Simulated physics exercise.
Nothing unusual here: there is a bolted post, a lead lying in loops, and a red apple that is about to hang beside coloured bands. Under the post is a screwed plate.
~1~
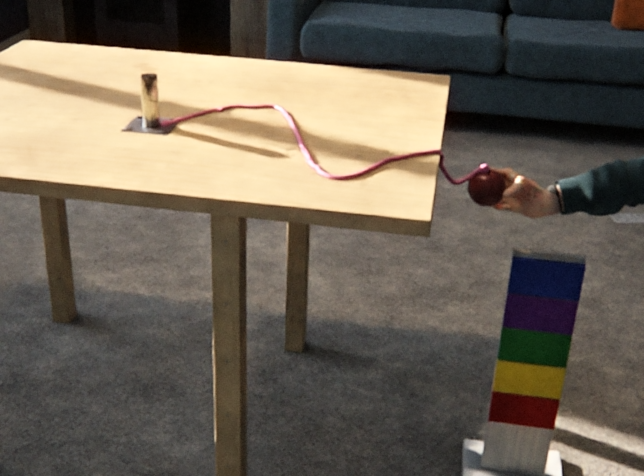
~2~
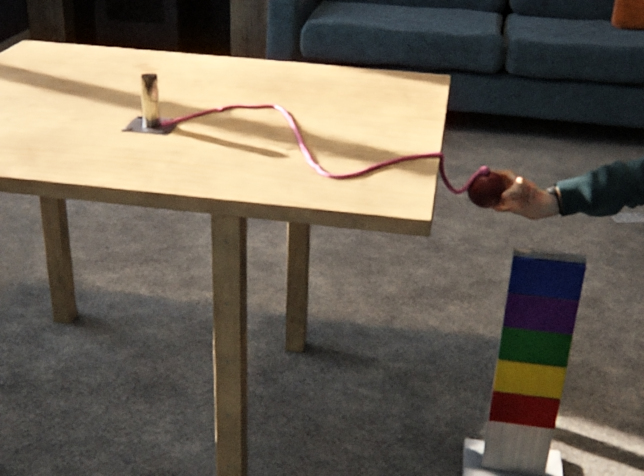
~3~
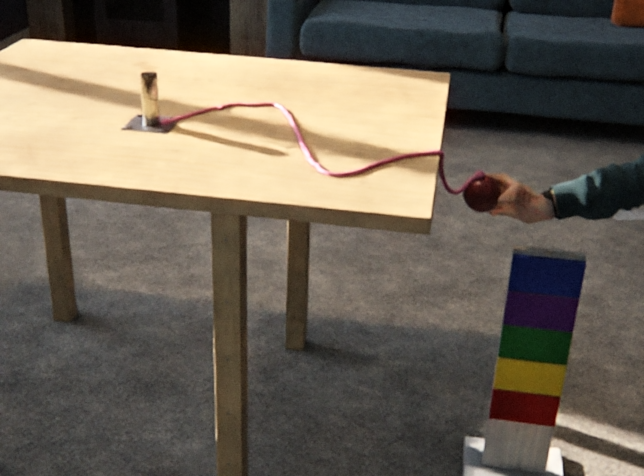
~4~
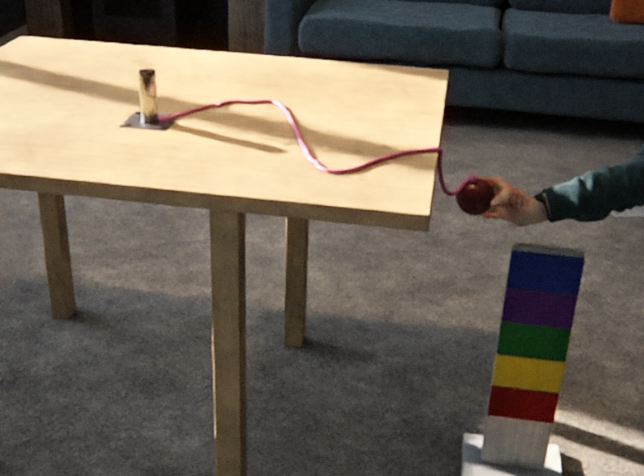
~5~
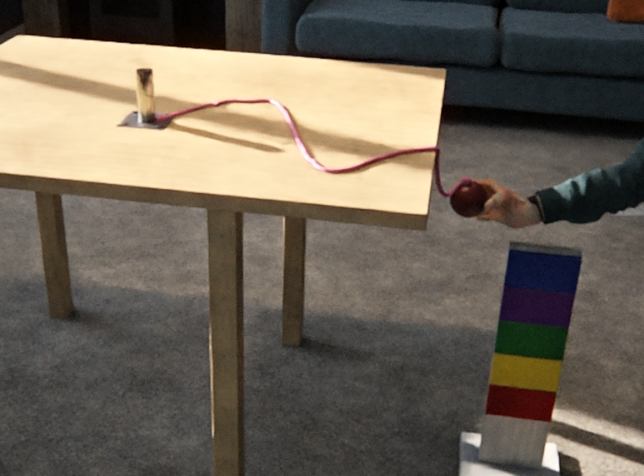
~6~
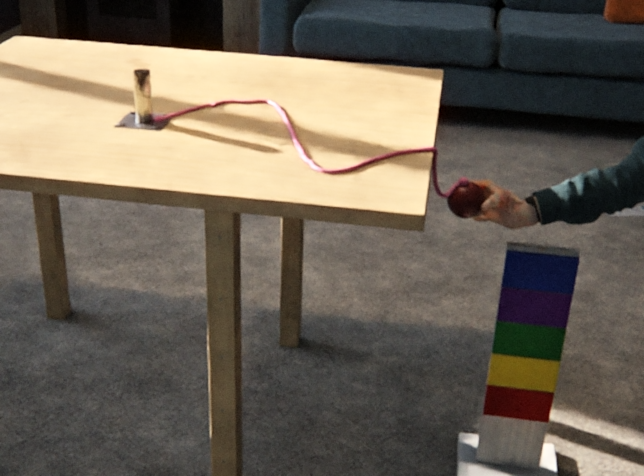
Hand holding a dark red ball on a cord drifting slightly left beside a table, above a standing colour-banded block.
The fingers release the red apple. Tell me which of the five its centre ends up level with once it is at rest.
Its centre ends up level with red.
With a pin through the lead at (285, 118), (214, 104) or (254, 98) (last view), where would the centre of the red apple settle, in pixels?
In that order: (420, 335), (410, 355) and (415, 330).
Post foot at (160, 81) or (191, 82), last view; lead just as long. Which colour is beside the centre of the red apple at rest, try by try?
Try one - yellow; try two - red.
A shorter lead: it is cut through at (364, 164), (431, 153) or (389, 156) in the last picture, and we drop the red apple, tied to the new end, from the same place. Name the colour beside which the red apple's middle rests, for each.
So you'd see blue first, green second, and for the last: Purple.
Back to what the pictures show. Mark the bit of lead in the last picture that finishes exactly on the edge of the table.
It's the one at (298, 146).
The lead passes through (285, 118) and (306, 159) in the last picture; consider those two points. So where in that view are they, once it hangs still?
Well, the first one sits at (359, 130), and the second one sits at (433, 171).
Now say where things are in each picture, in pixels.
Red apple (487, 188); blue (546, 280); purple (540, 315); green (534, 348); yellow (529, 380); red (524, 411), in the first picture.
Red apple (486, 189); lead through (202, 114) (276, 107) (299, 138) (329, 176) (413, 157), in the second picture.
Red apple (482, 194), in the third picture.
Red apple (474, 197); lead through (200, 109) (274, 102) (298, 134) (327, 171) (411, 152), in the fourth picture.
Red apple (468, 199), in the fifth picture.
Red apple (466, 200); lead through (194, 109) (269, 102) (293, 134) (322, 171) (406, 152), in the sixth picture.
A little later, apple near (441, 380); level with red.
Next, apple near (394, 367); level with red.
Later still, apple near (419, 382); level with red.
When it is over, apple near (409, 382); level with red. Its centre hangs level with the red band.
